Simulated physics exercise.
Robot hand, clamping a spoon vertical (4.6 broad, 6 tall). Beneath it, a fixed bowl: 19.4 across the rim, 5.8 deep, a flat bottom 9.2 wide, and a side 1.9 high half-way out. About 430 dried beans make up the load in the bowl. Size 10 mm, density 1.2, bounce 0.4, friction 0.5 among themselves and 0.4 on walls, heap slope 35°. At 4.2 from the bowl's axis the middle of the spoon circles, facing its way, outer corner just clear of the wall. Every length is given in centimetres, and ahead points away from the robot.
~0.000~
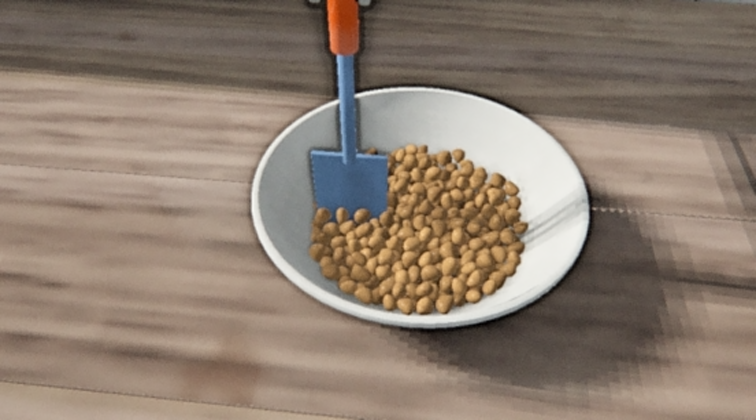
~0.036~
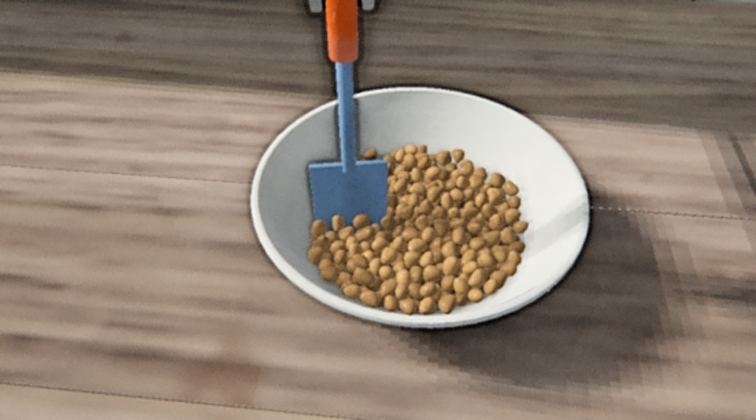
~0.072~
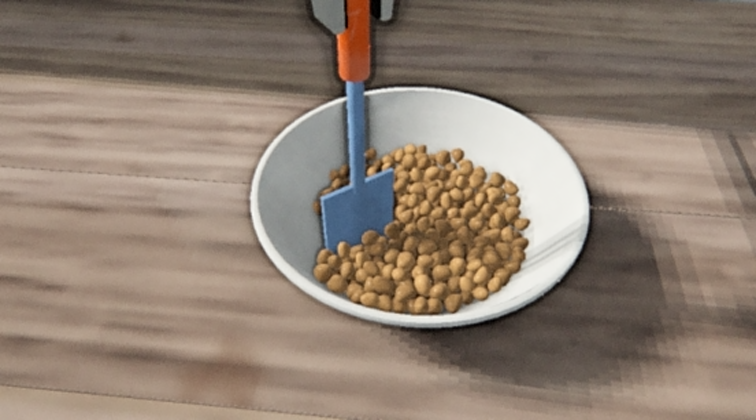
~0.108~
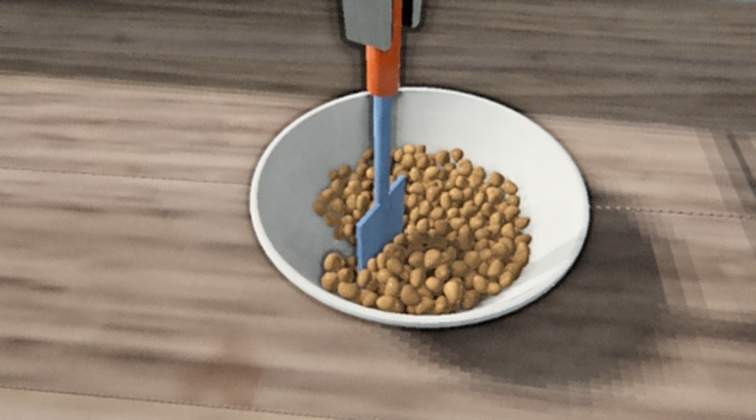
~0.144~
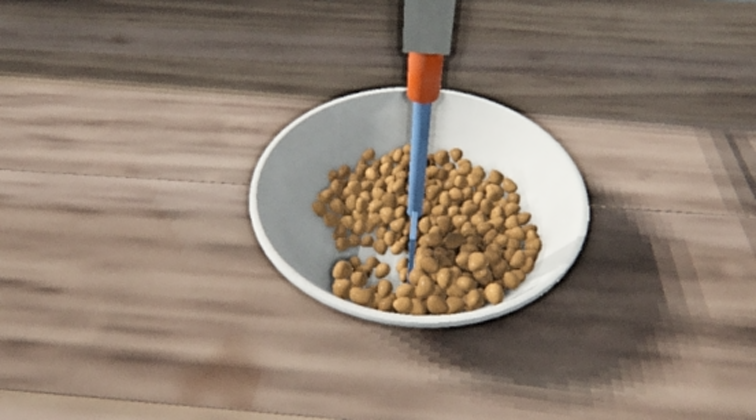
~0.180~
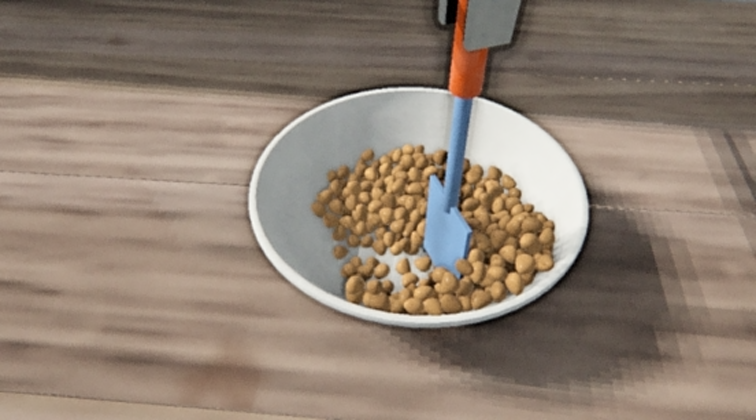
A wide white bowl holding a heap of small tan beans sits on a grey-brown wood-grain surface, seen from above at an angle by a still camera. A flat blue spoon with an orange handle stands upright at the left of the heap, held by a grey gripper. The gripper sweeps it rightward through the beans, turning the blade edge-on and round again, pushing them right and baring some bowl.
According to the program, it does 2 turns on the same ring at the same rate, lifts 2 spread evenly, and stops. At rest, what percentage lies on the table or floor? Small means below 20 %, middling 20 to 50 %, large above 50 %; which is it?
Verdict: Small.
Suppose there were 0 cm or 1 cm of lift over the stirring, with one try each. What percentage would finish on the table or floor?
Near 25 in a hundred, then near 15 in a hundred.
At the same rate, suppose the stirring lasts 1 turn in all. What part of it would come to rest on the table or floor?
About 5 per cent.
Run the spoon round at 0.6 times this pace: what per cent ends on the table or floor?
It would come to around 0 percent.
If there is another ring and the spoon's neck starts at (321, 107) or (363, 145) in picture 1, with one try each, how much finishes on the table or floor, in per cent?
Around 0 per cent on the first try, around 5 per cent on the second.
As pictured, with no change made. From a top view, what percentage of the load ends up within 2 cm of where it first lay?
About 15 %.
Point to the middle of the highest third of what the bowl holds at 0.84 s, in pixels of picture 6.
Near pixel (418, 224).
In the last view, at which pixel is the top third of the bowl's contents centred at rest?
Looks like roughly (410, 224) to me.
After 0.51 s, 351° round, highest piece 8 above the table; 400 in the bowl, 27 on the table or floor, 5 in flight or on the tool.
After 0.84 s, 228° round, highest piece 7 above the table; 394 in the bowl, 38 on the table or floor.
After 1.20 s, 0° round, highest piece 7 above the table; 394 in the bowl, 38 on the table or floor.
After 1.90 s, 0° round, highest piece 7 above the table; 394 in the bowl, 38 on the table or floor.
In the end, 394 in the bowl, 38 on the table or floor. That is 9 % on the table or floor.
